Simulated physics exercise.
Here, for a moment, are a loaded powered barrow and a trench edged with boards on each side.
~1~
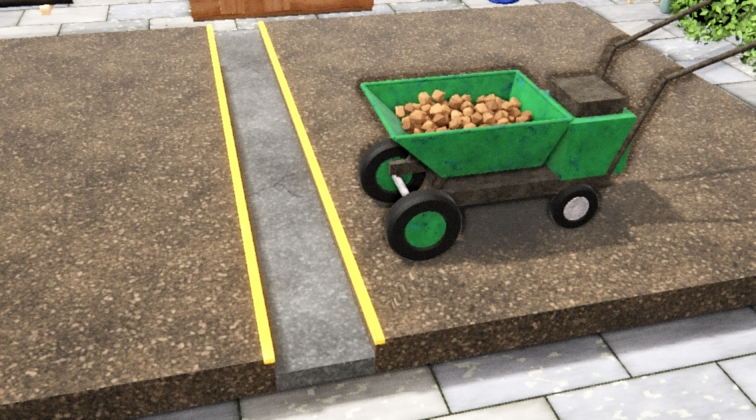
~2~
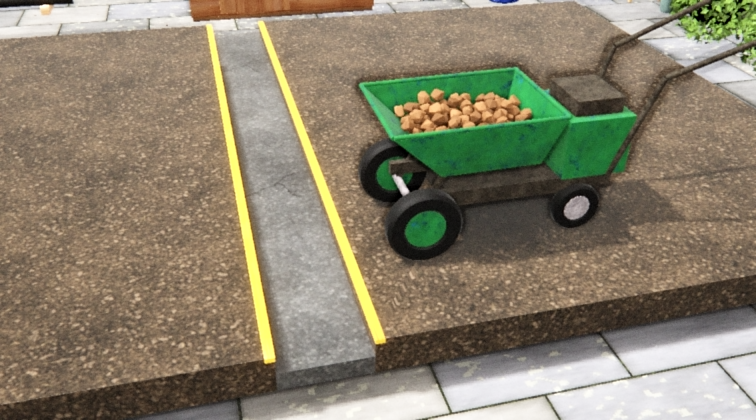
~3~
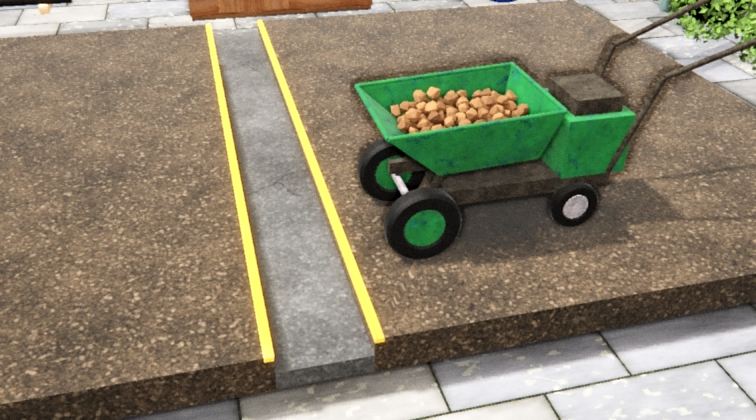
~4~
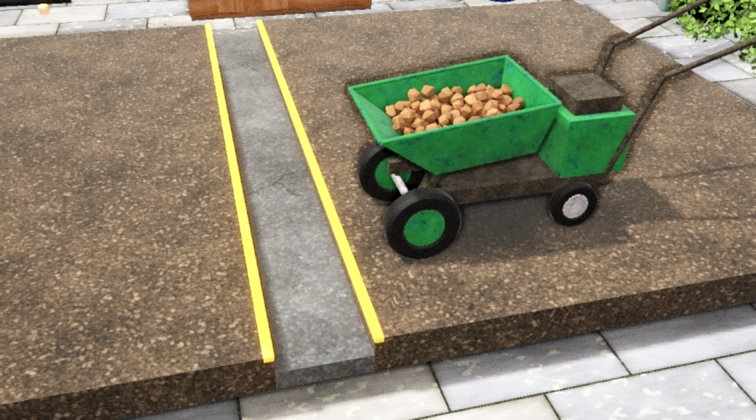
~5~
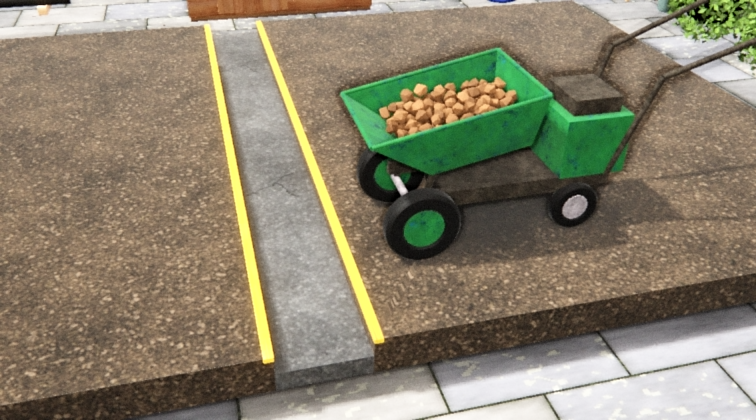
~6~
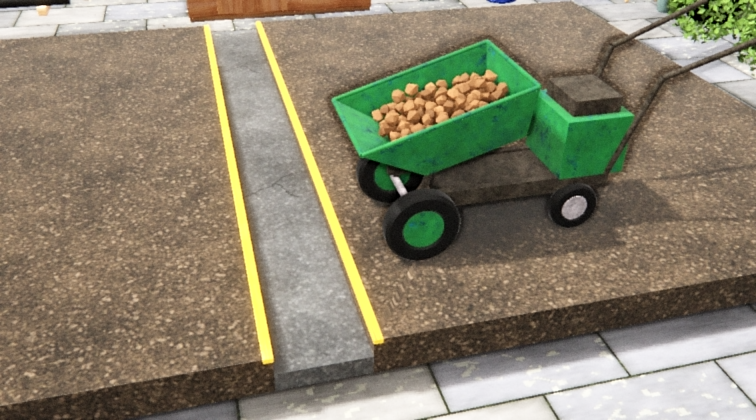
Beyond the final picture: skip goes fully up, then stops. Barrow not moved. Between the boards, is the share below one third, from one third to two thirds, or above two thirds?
The trench is given in excess of two thirds of what is tipped.
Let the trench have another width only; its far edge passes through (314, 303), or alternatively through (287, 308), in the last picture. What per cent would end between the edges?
The first try gives 0 percent, then the second gives 40 percent.
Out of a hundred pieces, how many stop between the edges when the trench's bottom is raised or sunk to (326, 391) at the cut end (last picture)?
About 90 per cent.
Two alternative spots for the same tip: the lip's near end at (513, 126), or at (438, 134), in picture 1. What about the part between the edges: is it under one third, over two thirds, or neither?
One: In the middle band. Two: Above two thirds.
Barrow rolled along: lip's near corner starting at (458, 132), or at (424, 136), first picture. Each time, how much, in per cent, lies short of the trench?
Roughly 10 per cent, and 0 per cent.
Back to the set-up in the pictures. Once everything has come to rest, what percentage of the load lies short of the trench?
I'd put it at around 0 percent.
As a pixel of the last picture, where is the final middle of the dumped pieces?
The centre comes to rest near (274, 249).
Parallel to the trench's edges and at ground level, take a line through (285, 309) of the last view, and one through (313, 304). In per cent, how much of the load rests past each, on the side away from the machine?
Result, first then second: 40 %, 70 %.
Soon, skip tipped steeply; all in the skip.
A while on, skip tipped right over; about a third in the skip; about two thirds in or heaped over the trench; a small part beyond it.
Towards the end, skip tipped right over; a stray few in the skip; most in or heaped over the trench; about a quarter beyond it.
Finally, skip tipped right over; a stray few in the skip; most in or heaped over the trench; about a quarter beyond it.
